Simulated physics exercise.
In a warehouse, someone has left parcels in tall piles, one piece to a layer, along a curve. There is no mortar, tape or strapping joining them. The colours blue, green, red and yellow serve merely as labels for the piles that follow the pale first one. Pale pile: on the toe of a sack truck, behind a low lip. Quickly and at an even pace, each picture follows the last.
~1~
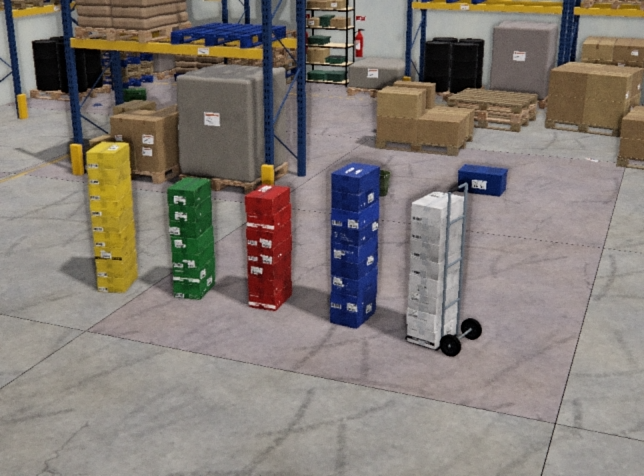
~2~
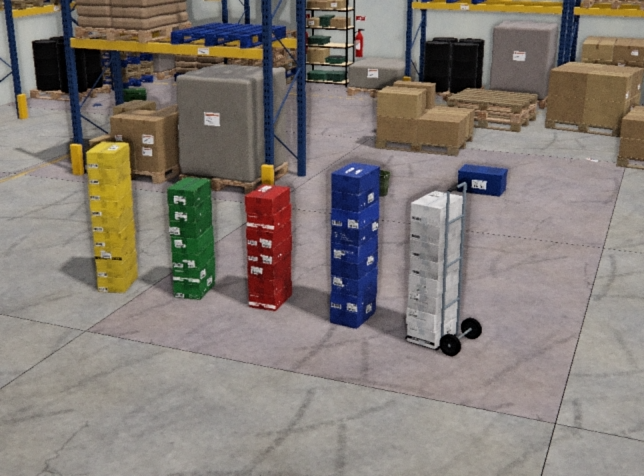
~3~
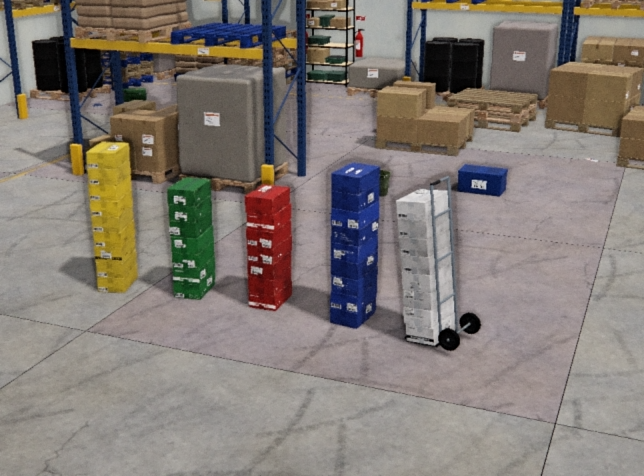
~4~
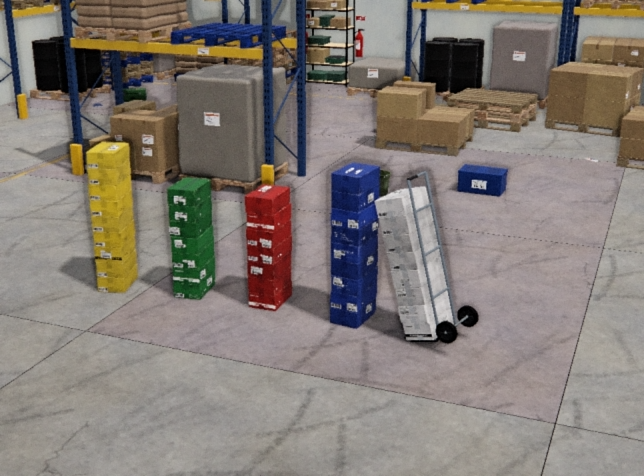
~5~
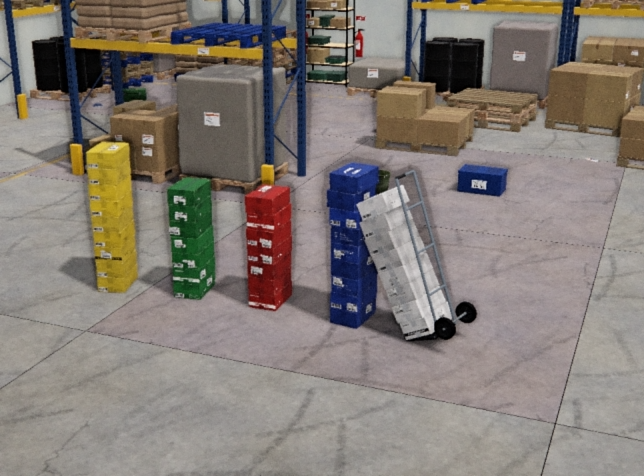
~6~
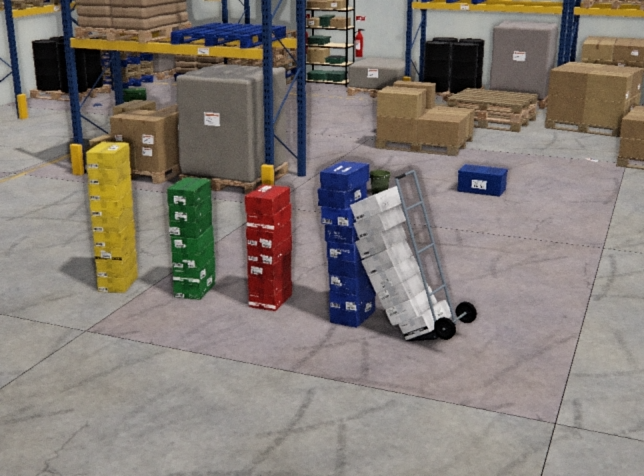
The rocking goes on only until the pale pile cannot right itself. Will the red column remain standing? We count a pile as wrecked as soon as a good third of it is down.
No, it comes down.
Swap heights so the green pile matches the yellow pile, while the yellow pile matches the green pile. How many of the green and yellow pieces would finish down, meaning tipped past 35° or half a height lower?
The counts are green 8, yellow 7.
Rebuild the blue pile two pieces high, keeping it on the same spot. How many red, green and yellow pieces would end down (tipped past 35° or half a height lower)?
Red: 0; green: 0; yellow: 0.
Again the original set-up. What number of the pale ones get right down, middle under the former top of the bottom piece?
2 in all.
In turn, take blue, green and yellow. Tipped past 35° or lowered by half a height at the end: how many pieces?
Final tally of down pieces: Blue = 9; green = 6; yellow = 8.
Just after the last frame, 8 of the pale pile down; none of the 7 red parcels down (3 of 32 in all colours); top red parcel moved half its height; top blue parcel tilted clearly, half its height lower.
A moment on, 8 of the pale pile down; 6 of the 7 red parcels down (15 of 32 in all colours); top red parcel tilted clearly, about its own height lower; top blue parcel tilted steeply, some four heights lower.
Further on, 8 of the pale pile down; 6 of the 7 red parcels down (29 of 32 in all colours); top red parcel tilted well over, some three heights lower; top blue parcel upside down.
When it is over, 8 of the pale pile down; 6 of the 7 red parcels down (29 of 32 in all colours); top red parcel tilted well over, some four heights lower; top blue parcel upside down. In pixels of the last frame, middles, top red parcel near (128, 240), top blue parcel near (212, 252).
